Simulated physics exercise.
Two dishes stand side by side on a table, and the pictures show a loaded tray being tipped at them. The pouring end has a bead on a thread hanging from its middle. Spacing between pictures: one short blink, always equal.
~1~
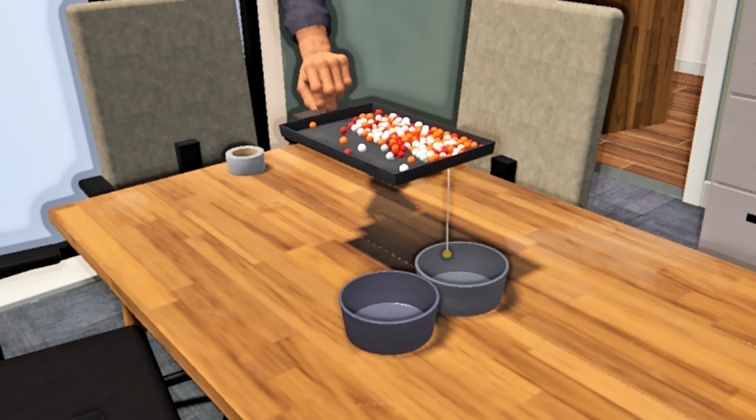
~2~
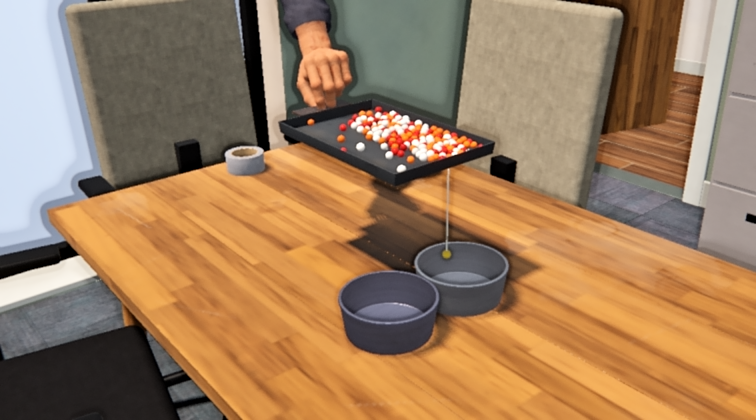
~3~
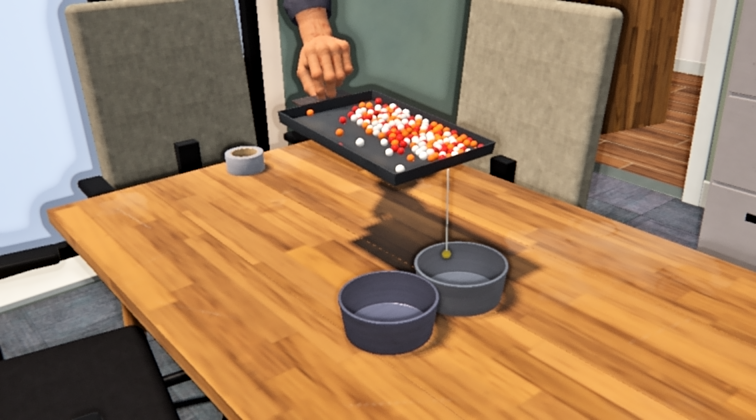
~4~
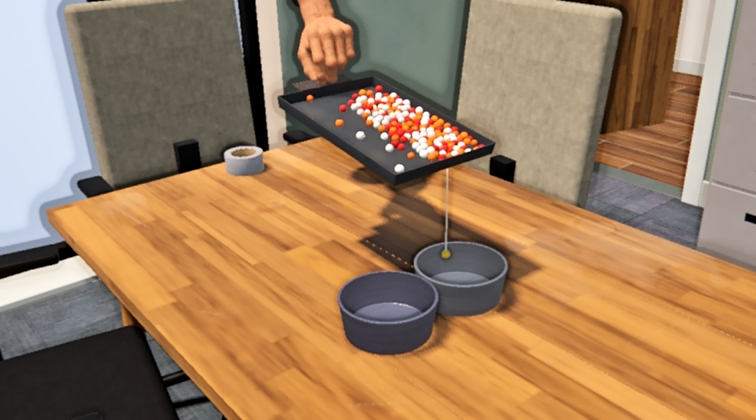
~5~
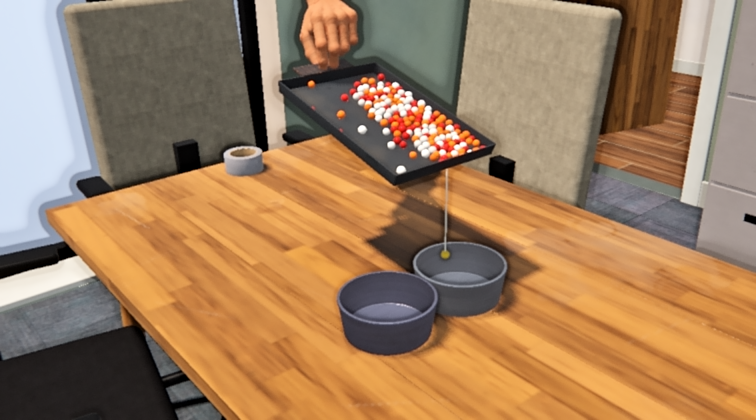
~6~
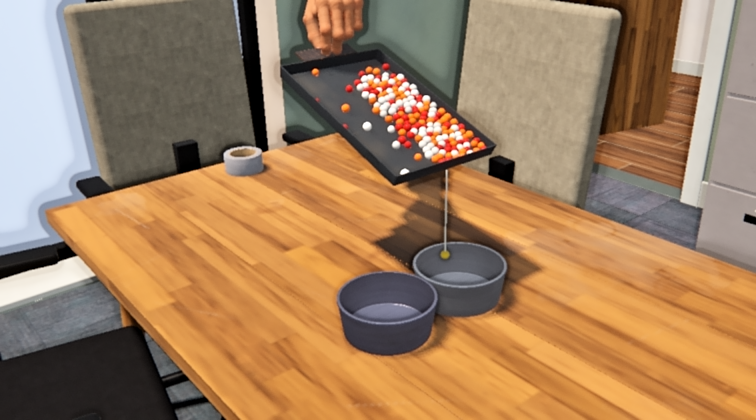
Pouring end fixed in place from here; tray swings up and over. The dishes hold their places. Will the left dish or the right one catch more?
I'd say most of it lands in the right one, honestly.
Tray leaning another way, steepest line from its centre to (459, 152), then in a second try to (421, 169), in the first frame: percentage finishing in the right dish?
I'd expect around 40 in a hundred first and around 10 in a hundred second.
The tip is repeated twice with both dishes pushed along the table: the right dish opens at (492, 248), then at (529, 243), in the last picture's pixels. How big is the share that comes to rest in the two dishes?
You'd get near 40 percent first and near 60 percent next.
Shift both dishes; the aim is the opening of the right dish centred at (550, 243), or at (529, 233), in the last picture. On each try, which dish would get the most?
Try 1 - the dish at left; try 2 - the dish at left.
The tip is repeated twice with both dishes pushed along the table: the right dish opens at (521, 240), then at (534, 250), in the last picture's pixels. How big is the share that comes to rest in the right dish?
The first position comes out at 0 per cent, the other at 10 per cent.
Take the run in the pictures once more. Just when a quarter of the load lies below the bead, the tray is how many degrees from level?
It sits at roughly 95°.
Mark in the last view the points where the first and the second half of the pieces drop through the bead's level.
Close to (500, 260), then close to (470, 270).
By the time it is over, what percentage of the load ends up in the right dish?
Roughly 30 %.
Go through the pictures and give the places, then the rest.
Corners of the pouring end near (395, 173) and (493, 141), level; middle of the load near (410, 137), round plastic beads; left dish near (421, 330); right dish near (494, 293); bead on its thread near (447, 254), in the first frame.
Corners of the pouring end near (395, 173) and (493, 142), level; middle of the load near (409, 136), in the second frame.
Corners of the pouring end near (395, 173) and (493, 142), tipped barely, level across its low end; middle of the load near (409, 131), in the third frame.
Corners of the pouring end near (396, 173) and (494, 142), tipped a little, level across its low end; middle of the load near (410, 125), in the fourth frame.
Corners of the pouring end near (396, 174) and (494, 143), tipped clearly, level across its low end; middle of the load near (412, 119), in the fifth frame.
Corners of the pouring end near (397, 175) and (494, 144), tipped clearly, level across its low end; middle of the load near (417, 116), the bulk on the move; left dish near (420, 330); right dish near (492, 294), in the sixth frame.
Shortly afterwards, tray tipped steeply; all but a few on the tray; a little in the air.
Next, tray tipped past a quarter turn; a little on the tray; only a few in the left dish; a little in the right dish; near a third outside both; near a third in the air.
Some moments later, tray tipped past a quarter turn; a little in the left dish; near a quarter in the right dish; near two thirds outside both.
In the end, tray tipped past a quarter turn; a little in the left dish; near a third in the right dish; near two thirds outside both.
